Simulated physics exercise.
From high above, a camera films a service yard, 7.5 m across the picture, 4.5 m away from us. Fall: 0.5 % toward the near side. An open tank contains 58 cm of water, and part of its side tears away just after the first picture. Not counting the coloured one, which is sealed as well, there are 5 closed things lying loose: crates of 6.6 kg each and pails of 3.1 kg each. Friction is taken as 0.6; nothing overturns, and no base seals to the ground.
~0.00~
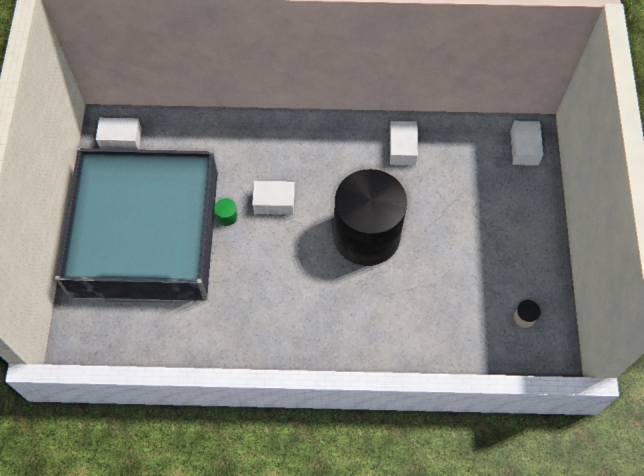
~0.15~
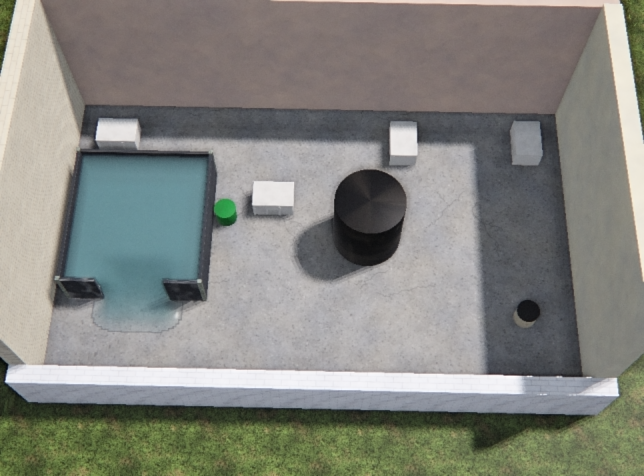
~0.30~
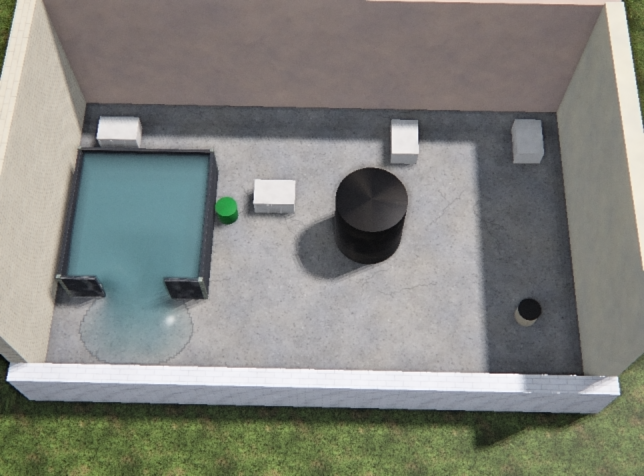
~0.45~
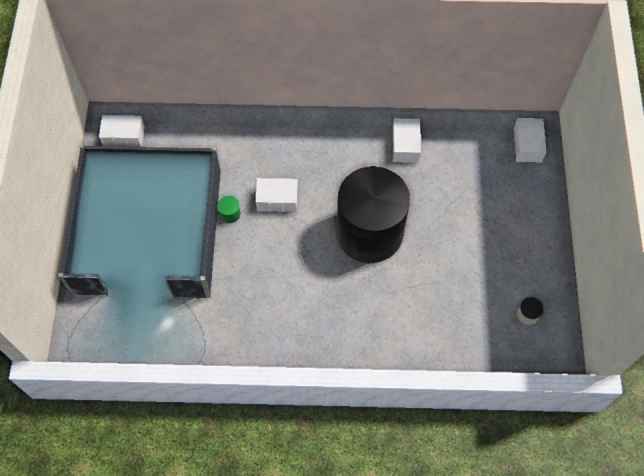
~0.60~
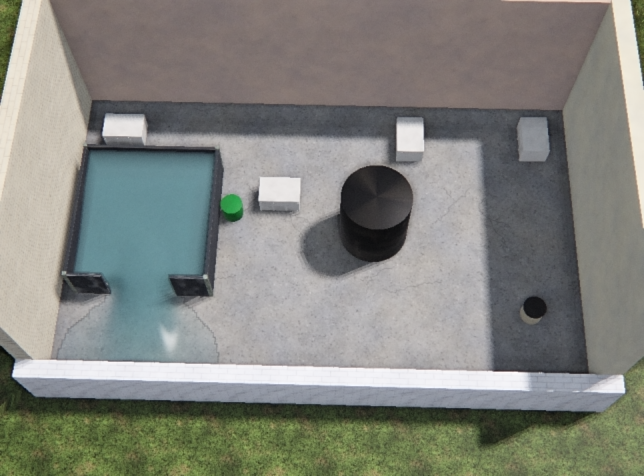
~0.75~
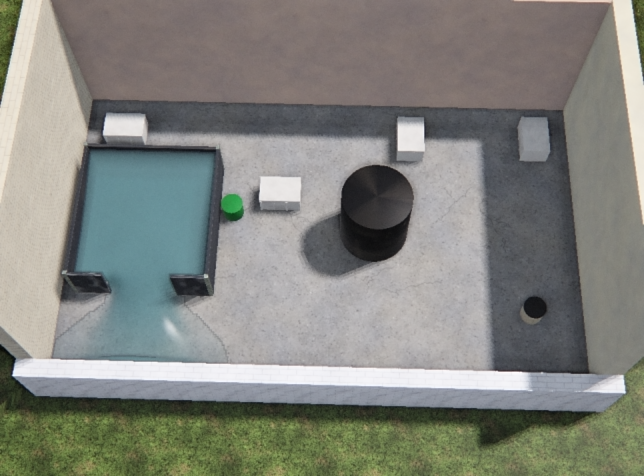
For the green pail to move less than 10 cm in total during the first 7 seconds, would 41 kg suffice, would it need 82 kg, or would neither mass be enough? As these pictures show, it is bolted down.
Result: Low ballast.
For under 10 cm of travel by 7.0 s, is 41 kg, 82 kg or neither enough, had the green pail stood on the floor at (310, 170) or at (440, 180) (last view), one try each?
Respectively, first option suffices; first option suffices.
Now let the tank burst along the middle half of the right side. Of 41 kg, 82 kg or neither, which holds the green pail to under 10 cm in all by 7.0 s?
Then, in short, the larger is needed.
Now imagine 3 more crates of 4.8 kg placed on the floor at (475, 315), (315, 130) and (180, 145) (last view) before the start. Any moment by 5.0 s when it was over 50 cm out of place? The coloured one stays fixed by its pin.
Each in turn: Further than that, not that far, not that far.
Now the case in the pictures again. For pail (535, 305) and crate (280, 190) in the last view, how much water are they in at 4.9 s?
Close to 14 and 3 centimetres.
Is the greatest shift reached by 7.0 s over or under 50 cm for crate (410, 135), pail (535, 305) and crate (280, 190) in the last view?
So, going through them in order, it's not beyond, beyond and not beyond.
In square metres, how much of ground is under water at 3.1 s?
That flooded area is roughly 19 m2.
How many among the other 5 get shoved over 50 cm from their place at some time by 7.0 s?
Answer: 2.
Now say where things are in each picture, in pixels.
The first frame shows the green pail at (225, 208), on the bottom; water covers 3.8 m2; 0 of 6 have shifted.
The second frame shows the green pail at (225, 208), on the bottom; water covers 4.3 m2; 0 of 6 have shifted.
The third frame shows the green pail at (226, 206), on the bottom; 5.1 m2 under water; 0 of 6 have shifted.
The fourth frame shows the green pail at (228, 205), on the bottom; water covers 5.7 m2; 0 of 6 have shifted.
The fifth frame shows the green pail at (231, 204) rests on the ground; water covers 5.9 m2; 0 of 6 have shifted.
The sixth frame shows the green pail at (232, 203) rests on the ground; water covers 6.0 m2; 0 of 6 have shifted.
After 1.4 s the green pail would be 0 cm from its start with 41 kg and 0 cm from its start with 82 kg; 0 cm of water round it then.
After 3.1 s the green pail would be 0 cm from its start with 41 kg and 0 cm from its start with 82 kg; 0 cm of water round it then.
After 4.9 s the green pail would be 0 cm from its start with 41 kg and 0 cm from its start with 82 kg; 1 cm of water round it then.
After 7.0 s the green pail would be 0 cm from its start with 41 kg and 0 cm from its start with 82 kg; 3 cm of water round it then.
